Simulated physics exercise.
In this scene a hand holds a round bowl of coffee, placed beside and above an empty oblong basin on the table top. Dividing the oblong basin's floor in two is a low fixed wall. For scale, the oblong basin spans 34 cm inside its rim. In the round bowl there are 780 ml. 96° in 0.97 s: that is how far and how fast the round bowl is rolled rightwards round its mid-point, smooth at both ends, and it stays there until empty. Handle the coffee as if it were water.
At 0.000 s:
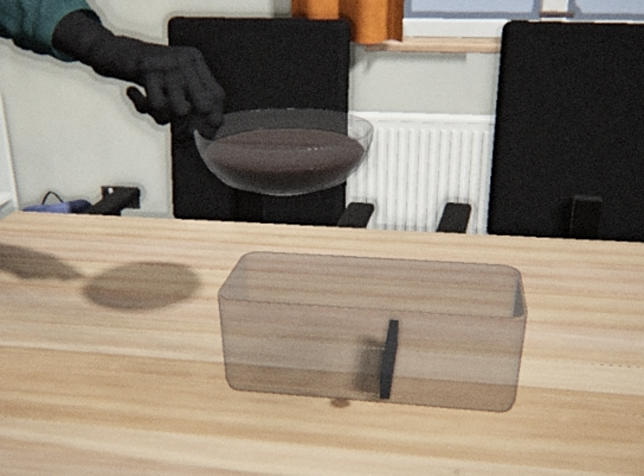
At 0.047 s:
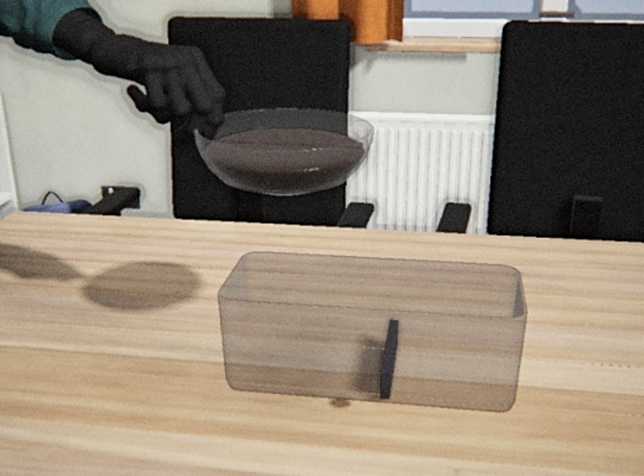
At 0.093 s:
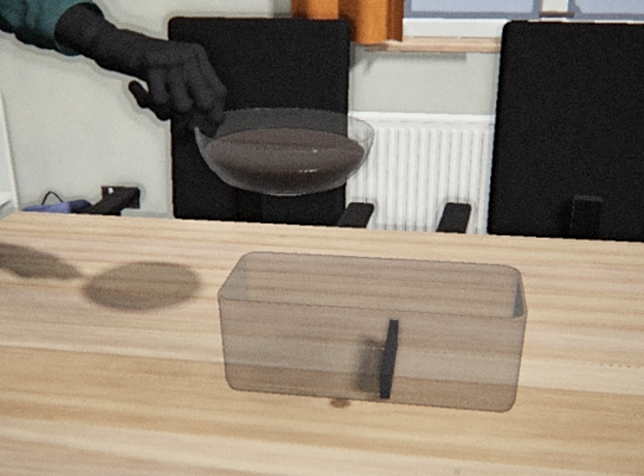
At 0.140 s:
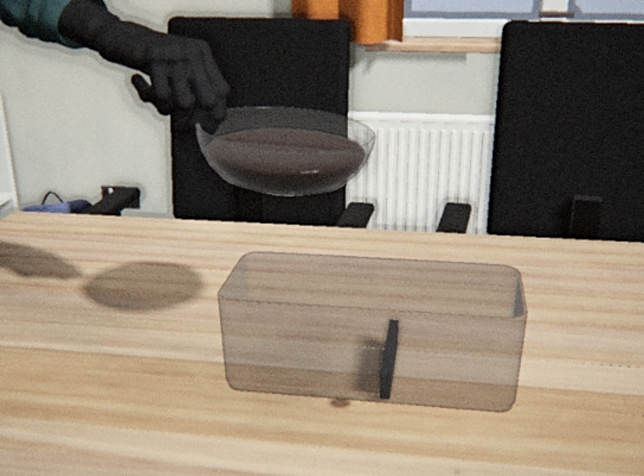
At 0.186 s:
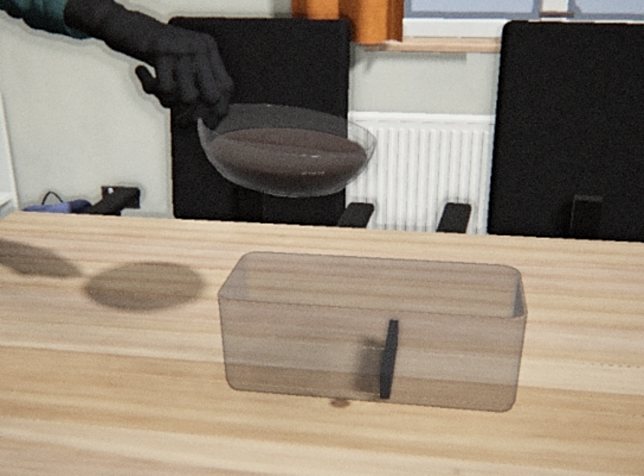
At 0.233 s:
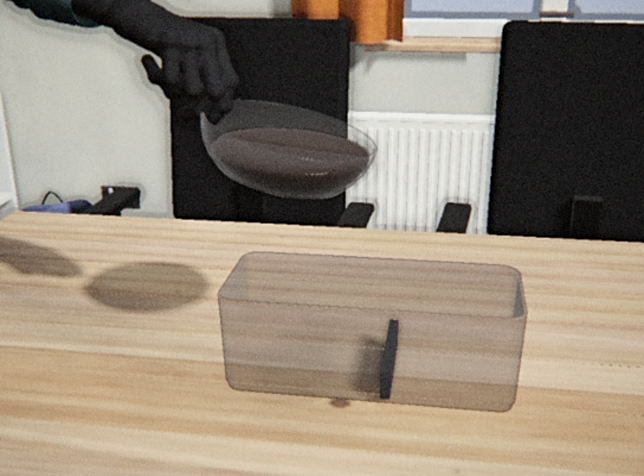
A black-gloved hand with a teal sleeve holds a clear round bowl of dark brown liquid above a pale wooden table, seen from slightly above by a still camera, with black chairs and a white radiator behind. Below it, a see-through oblong basin with a small dark upright piece sits on the table. The hand rises slightly as it slowly tilts the bowl a little rightwards.
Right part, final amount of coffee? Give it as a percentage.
64 per cent.
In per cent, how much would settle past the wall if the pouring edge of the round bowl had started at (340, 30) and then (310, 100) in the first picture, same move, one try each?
55 in a hundred, followed by 20 in a hundred.
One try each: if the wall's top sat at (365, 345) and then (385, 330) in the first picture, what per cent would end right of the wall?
I'd put it at about 75 per cent for the first and about 75 per cent for the second.
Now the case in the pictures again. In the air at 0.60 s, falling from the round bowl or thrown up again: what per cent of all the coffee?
About 48 per cent.
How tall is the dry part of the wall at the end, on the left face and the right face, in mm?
Left side: Around 26 mm. Right side: Around 10 mm.
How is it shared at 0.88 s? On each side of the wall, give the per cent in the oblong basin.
About 24 left, about 66 right.
By 0.60 s the tilt is 66° and 30 per cent is still to pour, 0 is left of the wall and 21 right of it.
By 0.88 s the tilt is 94° and 2 per cent is still to pour, 24 is left of the wall and 67 right of it.
By 1.16 s the tilt is 96° and 0 per cent is still to pour, 32 is left of the wall and 66 right of it.
By 1.47 s the tilt is 96° and 0 per cent is still to pour, 33 is left of the wall and 64 right of it.
At rest 33 per cent lies left of the wall, 64 right of it and 2 outside.
